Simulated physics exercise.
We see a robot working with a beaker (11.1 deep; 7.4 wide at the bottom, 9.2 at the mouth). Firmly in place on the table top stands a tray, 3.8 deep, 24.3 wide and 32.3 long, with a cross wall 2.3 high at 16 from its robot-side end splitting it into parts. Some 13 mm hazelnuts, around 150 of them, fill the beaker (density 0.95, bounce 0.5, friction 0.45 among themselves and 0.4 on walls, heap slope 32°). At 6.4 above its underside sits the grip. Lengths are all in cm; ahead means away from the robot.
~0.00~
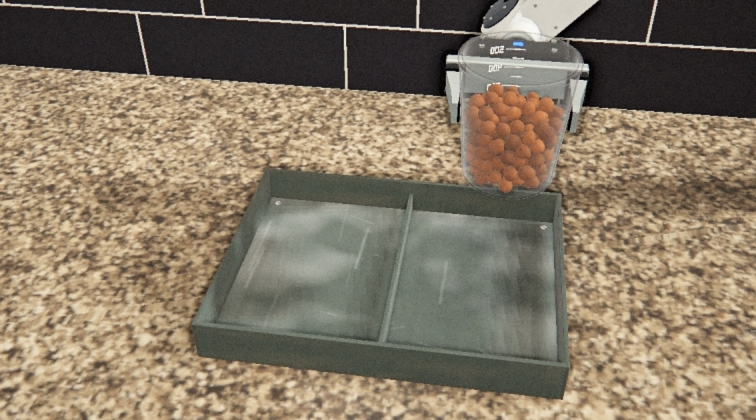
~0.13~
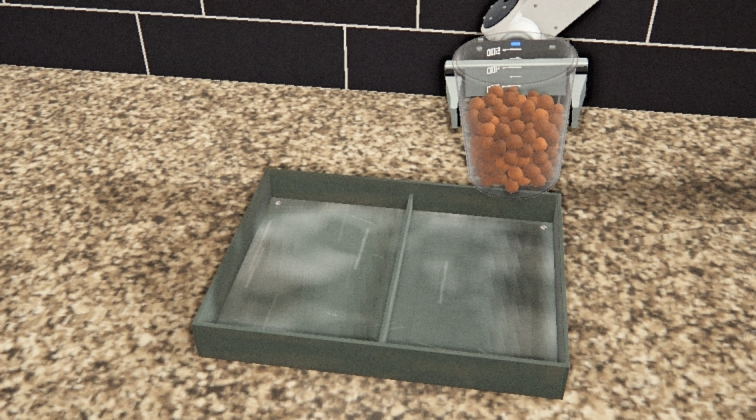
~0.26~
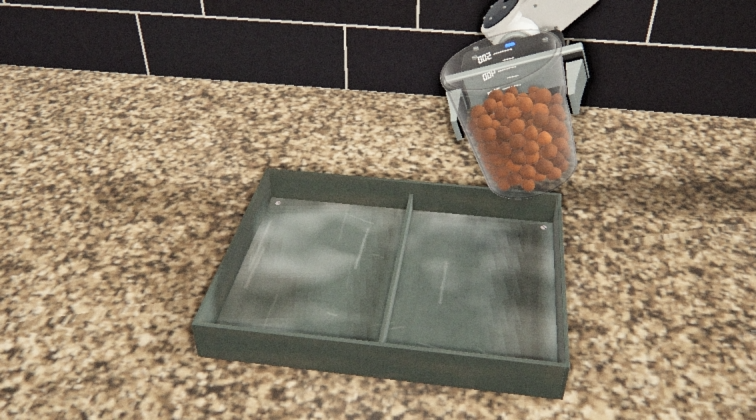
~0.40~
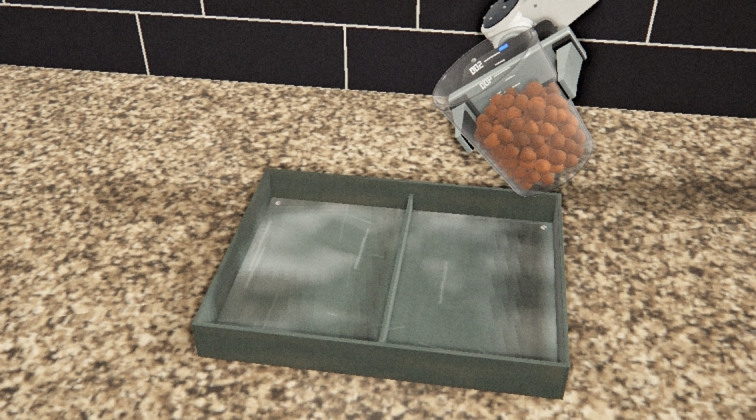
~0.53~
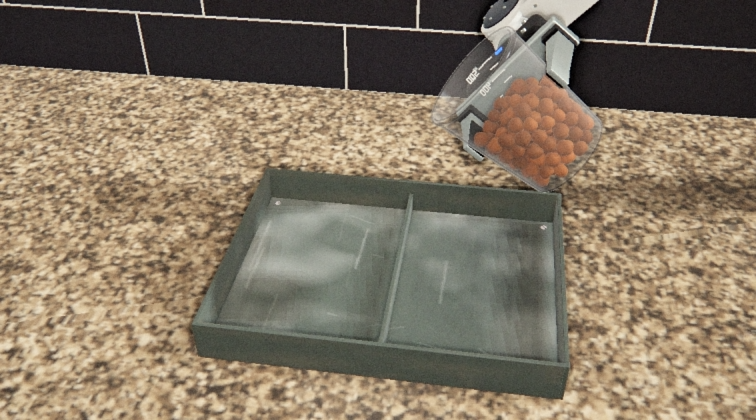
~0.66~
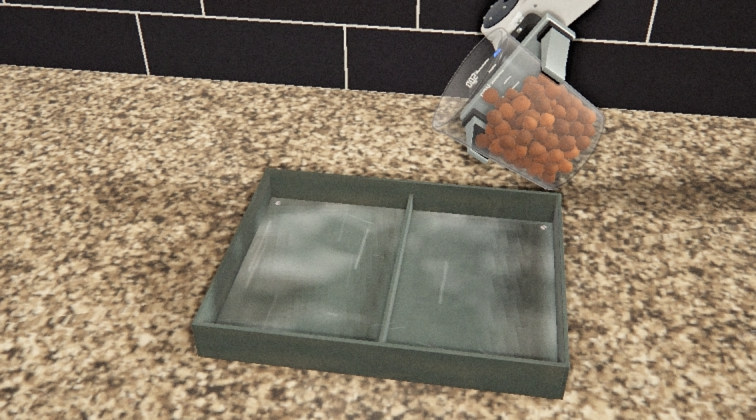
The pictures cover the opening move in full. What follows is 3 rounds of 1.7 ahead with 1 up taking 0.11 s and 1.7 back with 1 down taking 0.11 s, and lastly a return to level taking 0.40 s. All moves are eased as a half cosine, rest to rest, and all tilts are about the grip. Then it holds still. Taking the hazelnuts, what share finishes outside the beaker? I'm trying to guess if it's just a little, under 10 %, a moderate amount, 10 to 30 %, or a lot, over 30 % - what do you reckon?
I reckon just a little.
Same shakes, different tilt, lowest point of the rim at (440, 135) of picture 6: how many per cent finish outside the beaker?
About 15 %.
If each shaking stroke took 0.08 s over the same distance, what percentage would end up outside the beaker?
I'd expect close to 5 in a hundred.
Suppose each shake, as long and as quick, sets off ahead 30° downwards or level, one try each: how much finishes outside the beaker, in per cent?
Some 0 and 0 per cent.
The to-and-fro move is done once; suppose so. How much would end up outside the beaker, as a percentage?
That share would be near 0 percent.
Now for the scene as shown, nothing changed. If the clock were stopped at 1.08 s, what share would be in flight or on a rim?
About 0 per cent.
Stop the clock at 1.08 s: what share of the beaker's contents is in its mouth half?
Some 35 per cent.
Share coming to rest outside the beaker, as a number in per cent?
Some 0 in a hundred.
After 1.08 s, tilted 57° forward, highest piece 22 above the table; 149 in the beaker.
After 1.51 s, tilted 31° forward, highest piece 23 above the table; 149 in the beaker.
After 1.92 s, level, highest piece 24 above the table; 149 in the beaker.
After 2.97 s, level, highest piece 24 above the table; 149 in the beaker.
At rest, 149 in the beaker. That is 0 % outside the beaker.
